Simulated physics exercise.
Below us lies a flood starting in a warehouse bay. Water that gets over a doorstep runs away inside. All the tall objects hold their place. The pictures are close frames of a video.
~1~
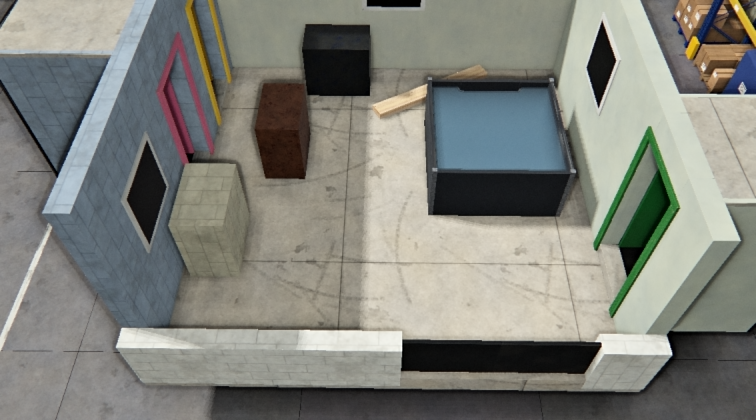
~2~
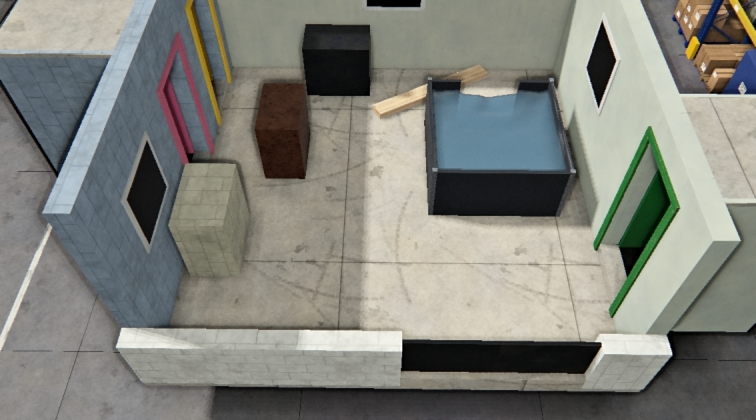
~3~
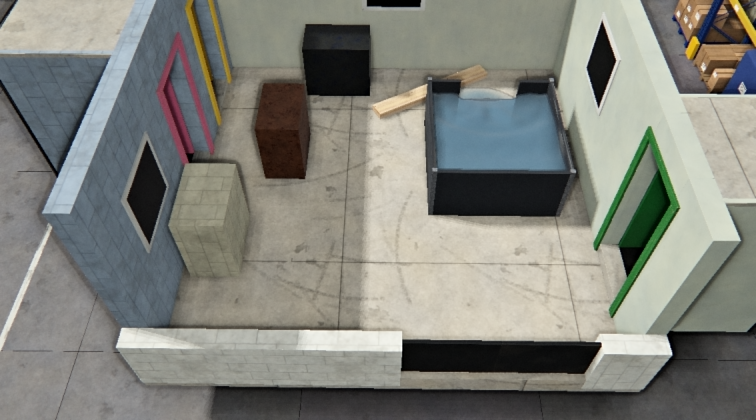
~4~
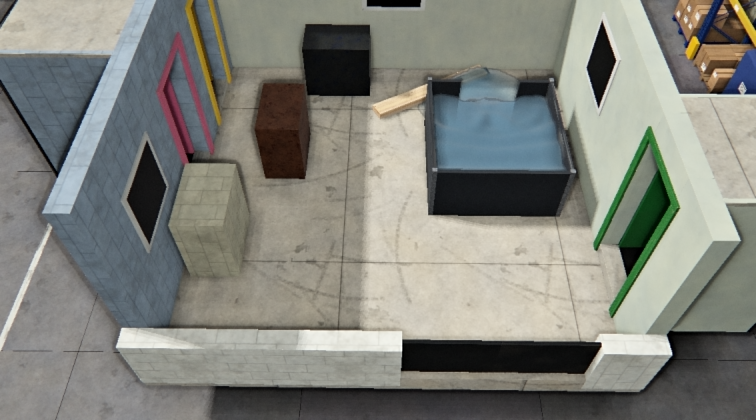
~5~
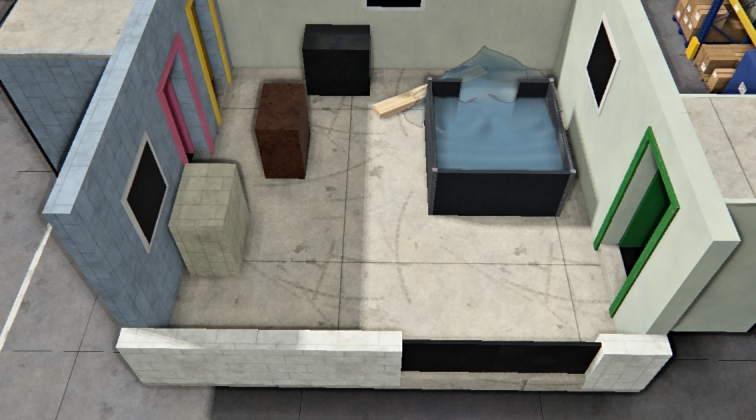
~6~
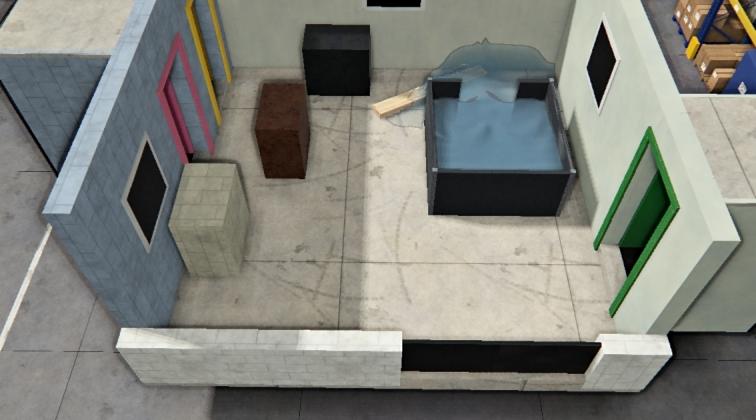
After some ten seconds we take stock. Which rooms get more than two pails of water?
One by one: The yellow door stays under that; the green door stays under that; the pink door stays under that.
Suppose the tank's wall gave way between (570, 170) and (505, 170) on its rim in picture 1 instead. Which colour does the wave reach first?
It is the door marked green.
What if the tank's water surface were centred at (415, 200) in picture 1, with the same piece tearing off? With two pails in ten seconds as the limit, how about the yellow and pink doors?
Yellow door takes more, pink door is under.
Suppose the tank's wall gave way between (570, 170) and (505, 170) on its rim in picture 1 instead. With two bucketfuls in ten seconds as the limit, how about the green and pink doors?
Then: Green door is over, pink door takes more.
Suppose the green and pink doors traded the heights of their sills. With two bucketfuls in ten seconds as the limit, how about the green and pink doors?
Green takes less; pink is under.
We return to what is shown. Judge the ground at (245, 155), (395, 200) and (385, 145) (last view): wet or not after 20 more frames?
As listed: Dry, flooded, flooded.
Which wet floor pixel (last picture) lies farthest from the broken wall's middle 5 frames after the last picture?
I would point to (305, 69).
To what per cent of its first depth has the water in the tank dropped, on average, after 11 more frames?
Close to 52 %.
A moment on, water covers 20 % of the floor; the yellow door not reached, the green door not reached, the pink door not reached.
Next, water covers 35 % of the floor; the yellow door not reached, the green door wet at the sill, nothing in, the pink door not reached.
Then, water covers 65 % of the floor; the yellow door wet at the sill, nothing in, the green door wet at the sill, nothing in, the pink door wet at the sill, nothing in.
Later, water covers 95 % of the floor; the yellow door wet at the sill, nothing in, the green door wet at the sill, nothing in, the pink door wet at the sill, nothing in.
In the end, water covers 95 % of the floor; the yellow door wet at the sill, nothing in, the green door wet at the sill, nothing in, the pink door wet at the sill, nothing in.
